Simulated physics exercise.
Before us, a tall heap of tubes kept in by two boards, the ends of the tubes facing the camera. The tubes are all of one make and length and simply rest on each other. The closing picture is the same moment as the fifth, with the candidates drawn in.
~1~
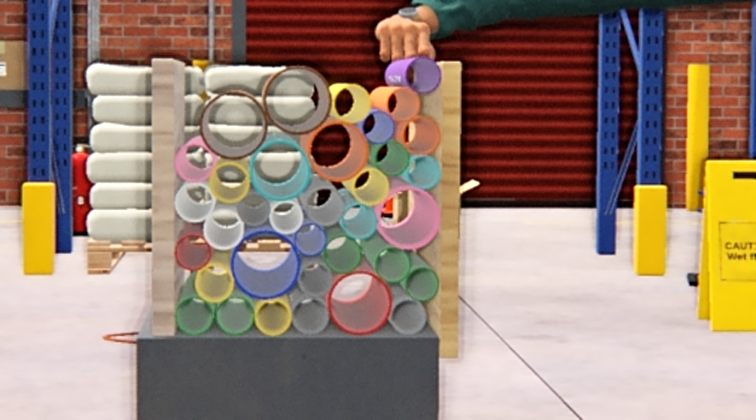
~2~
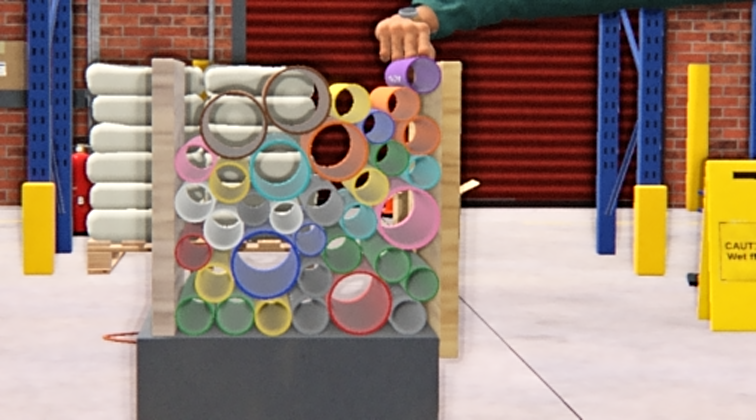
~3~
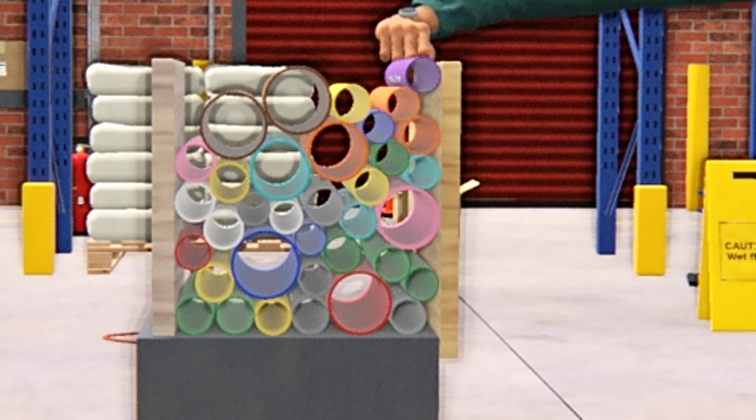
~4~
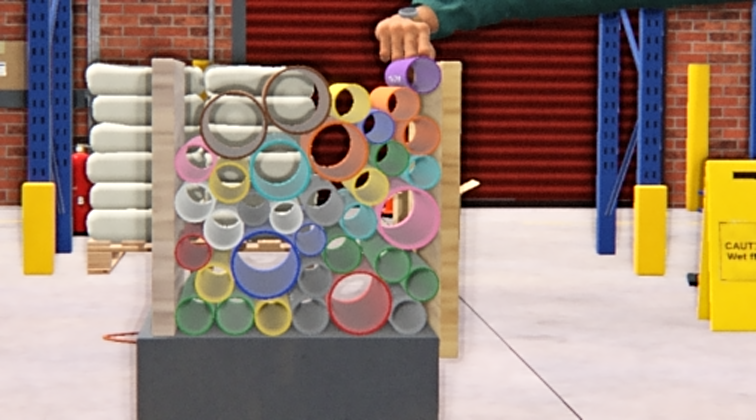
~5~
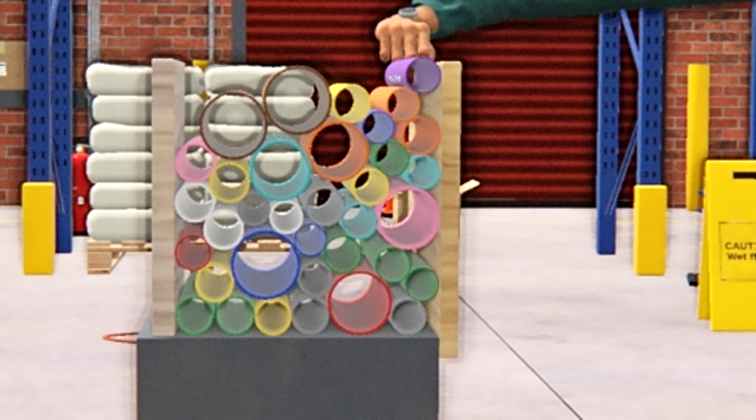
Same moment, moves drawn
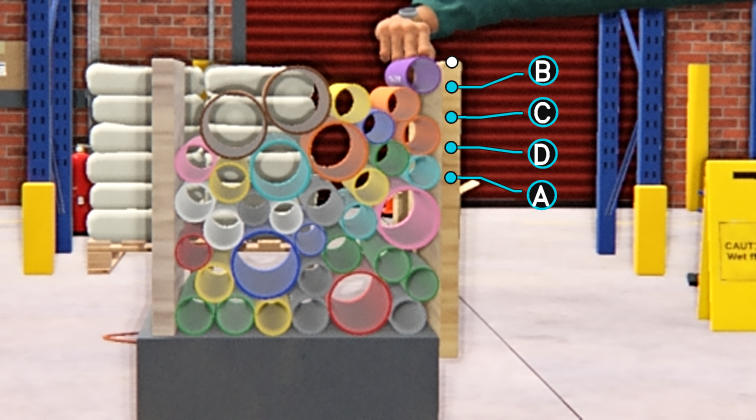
In this clip, a hand reaches in from the upper right and rests on a purple tube atop a tall heap of colourful tubes between two boards in a warehouse, and nothing visibly moves.
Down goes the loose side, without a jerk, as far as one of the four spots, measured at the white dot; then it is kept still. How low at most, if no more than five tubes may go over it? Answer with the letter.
The lowest mark that will do is A.
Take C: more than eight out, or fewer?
At C, fewer than eight.
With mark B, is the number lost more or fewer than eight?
It loses fewer than eight.
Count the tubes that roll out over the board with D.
It comes to one.
On the copy, A at (451, 178); B at (452, 87); C at (452, 117); D at (451, 148); the white dot at (452, 62).
On A. First, top of the board (441, 117).
Then, top of the board (441, 177).
Finally, top of the board (441, 177), three out over the board.
By contrast, B none out over the board; C none out over the board; D one out over the board.
